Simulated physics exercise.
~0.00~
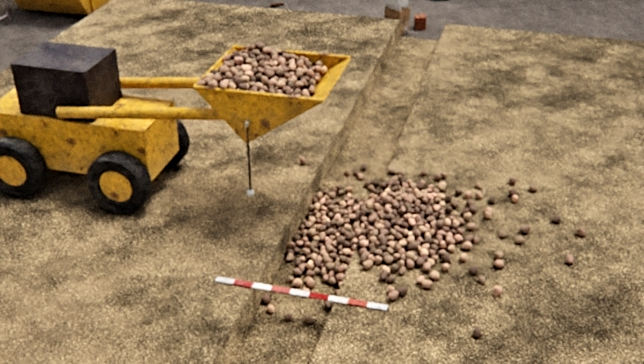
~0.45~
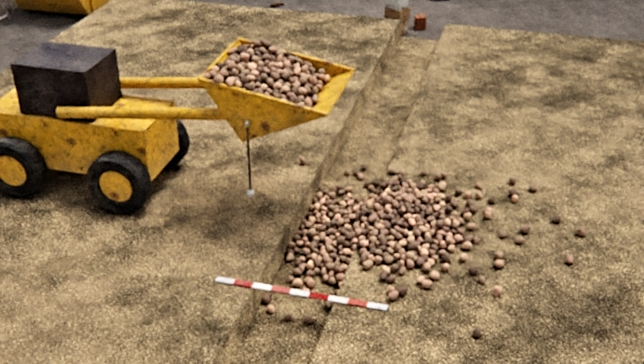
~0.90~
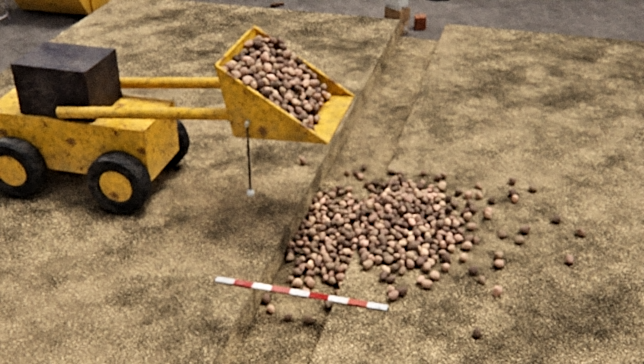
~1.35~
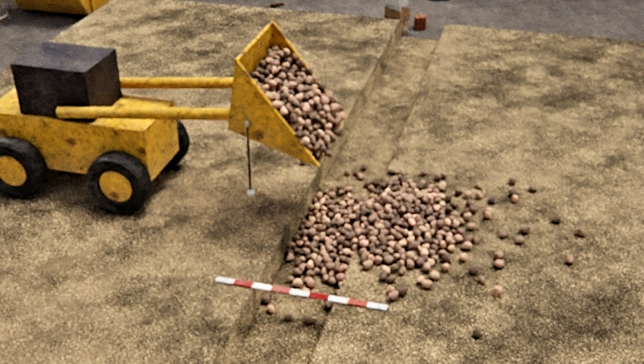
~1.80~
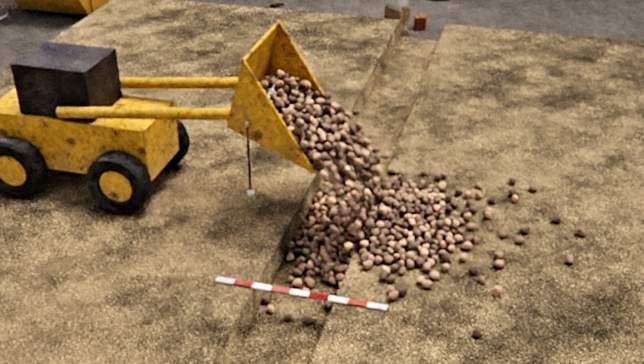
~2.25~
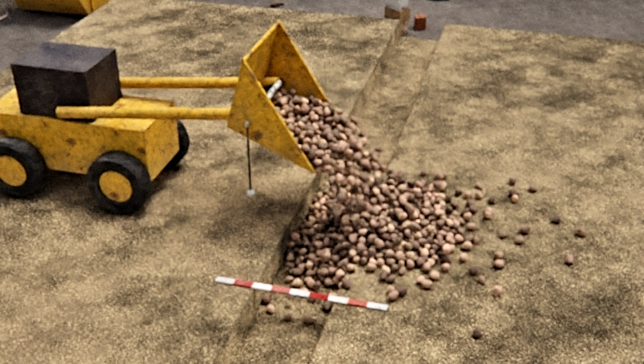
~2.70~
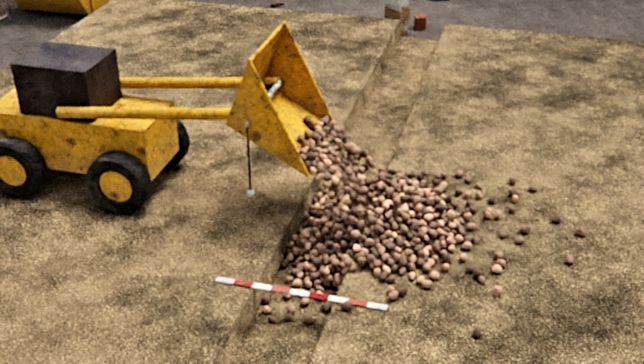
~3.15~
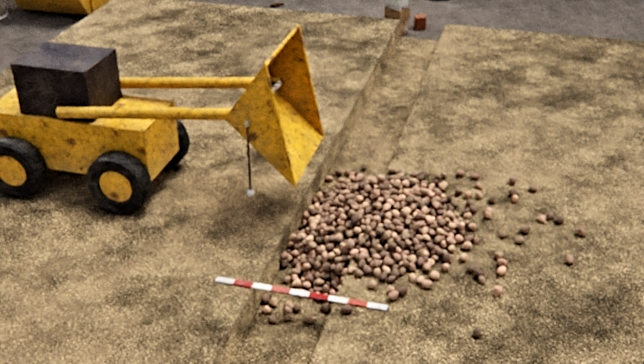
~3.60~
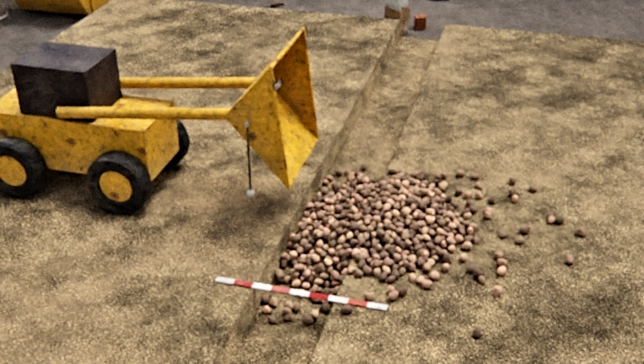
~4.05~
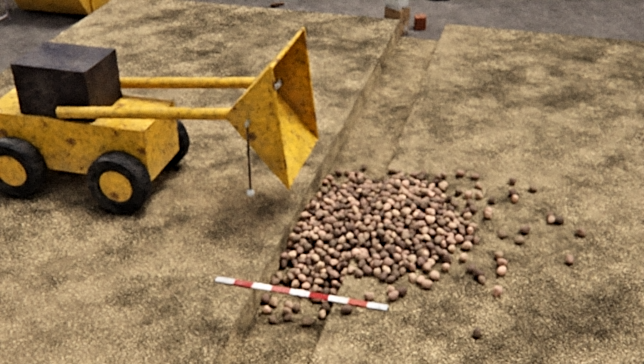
Yellow toy-like loader tipping its raised bucket forward, pouring smooth brownish stones onto a loose pile at right, then holding still, empty.
